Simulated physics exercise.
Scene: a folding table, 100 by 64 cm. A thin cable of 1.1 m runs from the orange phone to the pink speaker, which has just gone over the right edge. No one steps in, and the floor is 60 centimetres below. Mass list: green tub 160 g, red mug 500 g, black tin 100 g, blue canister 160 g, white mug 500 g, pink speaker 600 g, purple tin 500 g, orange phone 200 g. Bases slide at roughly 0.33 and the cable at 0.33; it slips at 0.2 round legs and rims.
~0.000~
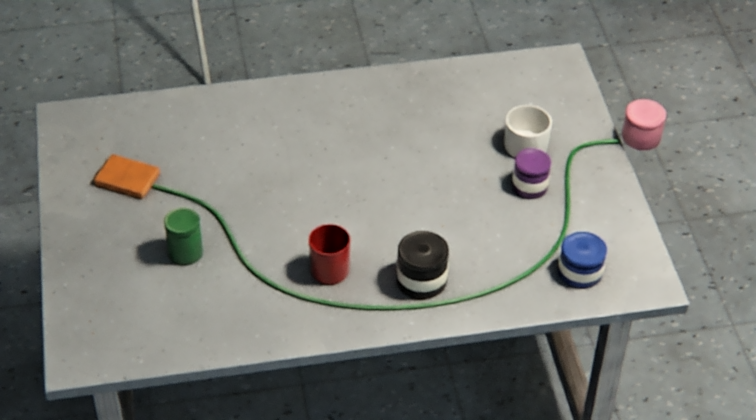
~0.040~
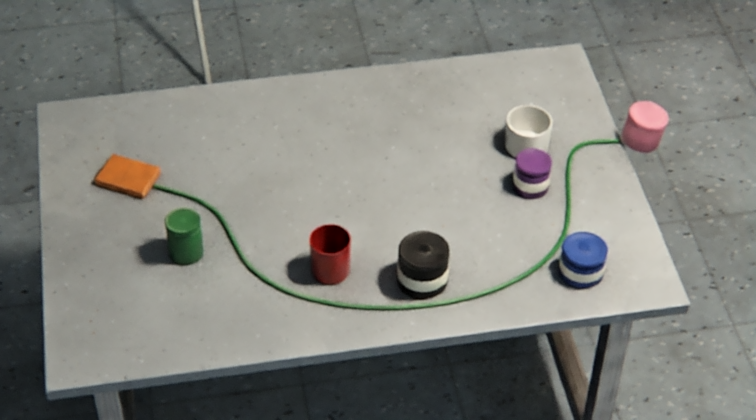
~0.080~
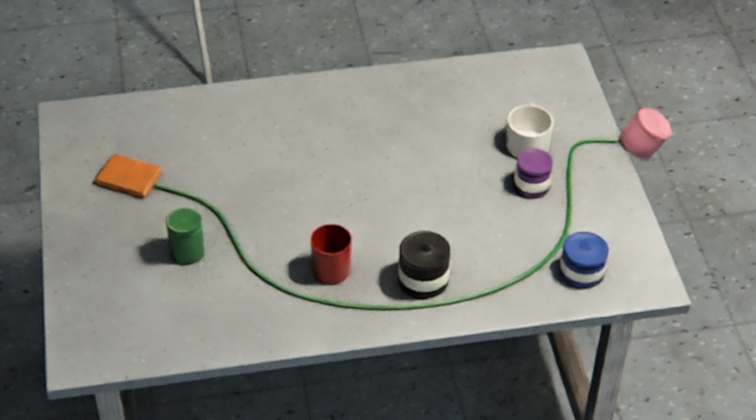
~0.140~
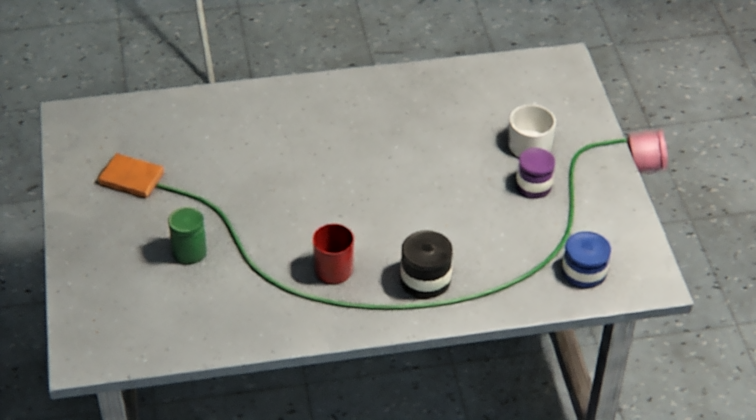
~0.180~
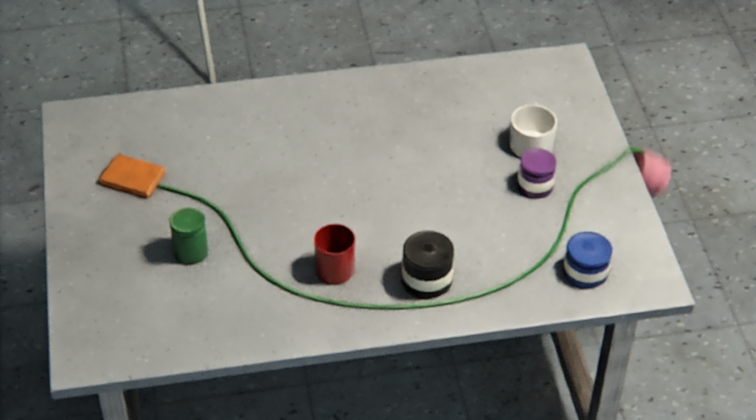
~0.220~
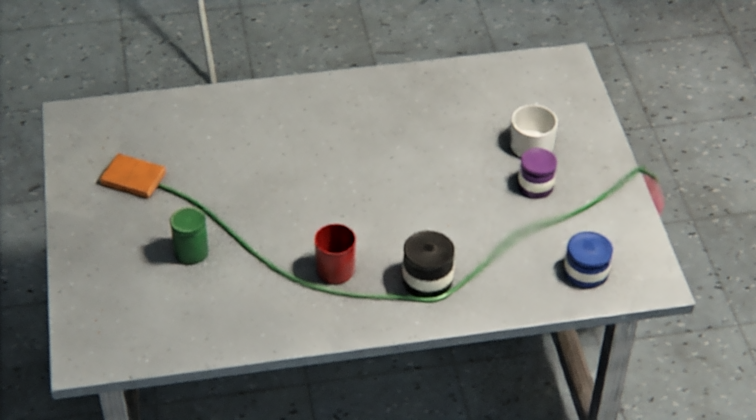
A pink speaker tips over the right edge of a grey folding table, seen from above on a speckled tiled floor. A green cable curves from it to an orange phone at left, past a green tub, red mug, black tin and blue canister, with white mug and purple tin behind. The speaker drops mostly out of sight, pulling the slack cable straighter against the black tin, while the view barely shifts.
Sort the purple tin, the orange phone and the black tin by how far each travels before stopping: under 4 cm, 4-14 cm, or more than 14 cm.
Purple tin: Under 4 cm, orange phone: More than 14 cm, black tin: More than 14 cm.
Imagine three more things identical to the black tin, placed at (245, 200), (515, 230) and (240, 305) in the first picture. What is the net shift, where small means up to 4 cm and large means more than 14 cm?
In that order we get a slight shift, a moderate shift and a slight shift.
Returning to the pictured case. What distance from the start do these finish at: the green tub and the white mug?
Green tub: 0 cm; white mug: 0 cm.
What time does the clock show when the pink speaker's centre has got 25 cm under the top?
At 0.28 s.
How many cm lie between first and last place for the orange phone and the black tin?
The orange phone ends up off the top, while the black tin moves about 45 cm.
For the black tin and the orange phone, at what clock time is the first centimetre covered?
Black tin 0.26 s; orange phone 0.28 s, roughly.
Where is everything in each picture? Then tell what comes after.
The first frame shows purple tin (533, 160); orange phone (127, 173); black tin (423, 249); cable runs through (570, 160) (551, 254) (294, 294) (216, 213).
The second frame shows pink speaker (647, 114); cable runs through (570, 160) (217, 213).
The third frame shows pink speaker (646, 133); cable runs through (570, 160) (218, 213).
The fourth frame shows pink speaker (647, 153); cable runs through (574, 160) (220, 212).
The fifth frame shows pink speaker (646, 173); cable runs through (608, 167) (221, 213).
The sixth frame shows purple tin (539, 160); orange phone (133, 172); black tin (429, 248); cable runs through (642, 170) (551, 222) (217, 219).
By 0.5 s, the cable's tail end at (285, 257); black tin 27 cm off its start, orange phone 27 cm off its start, pink speaker over the edge.
By 0.7 s, the cable's tail end at (361, 299); orange phone 48 cm off its start, black tin 42 cm off its start, pink speaker over the edge.
By 1.0 s, the cable's tail end at (375, 327); orange phone over the edge, black tin 43 cm off its start at (372, 69), pink speaker over the edge.
By 1.2 s, the cable's tail end at (379, 308); orange phone over the edge, black tin 43 cm off its start, pink speaker over the edge.
By 2.4 s, the cable's tail end at (379, 309); orange phone over the edge, black tin 43 cm off its start at (372, 69), purple tin 0 cm off its start at (539, 160), pink speaker over the edge.
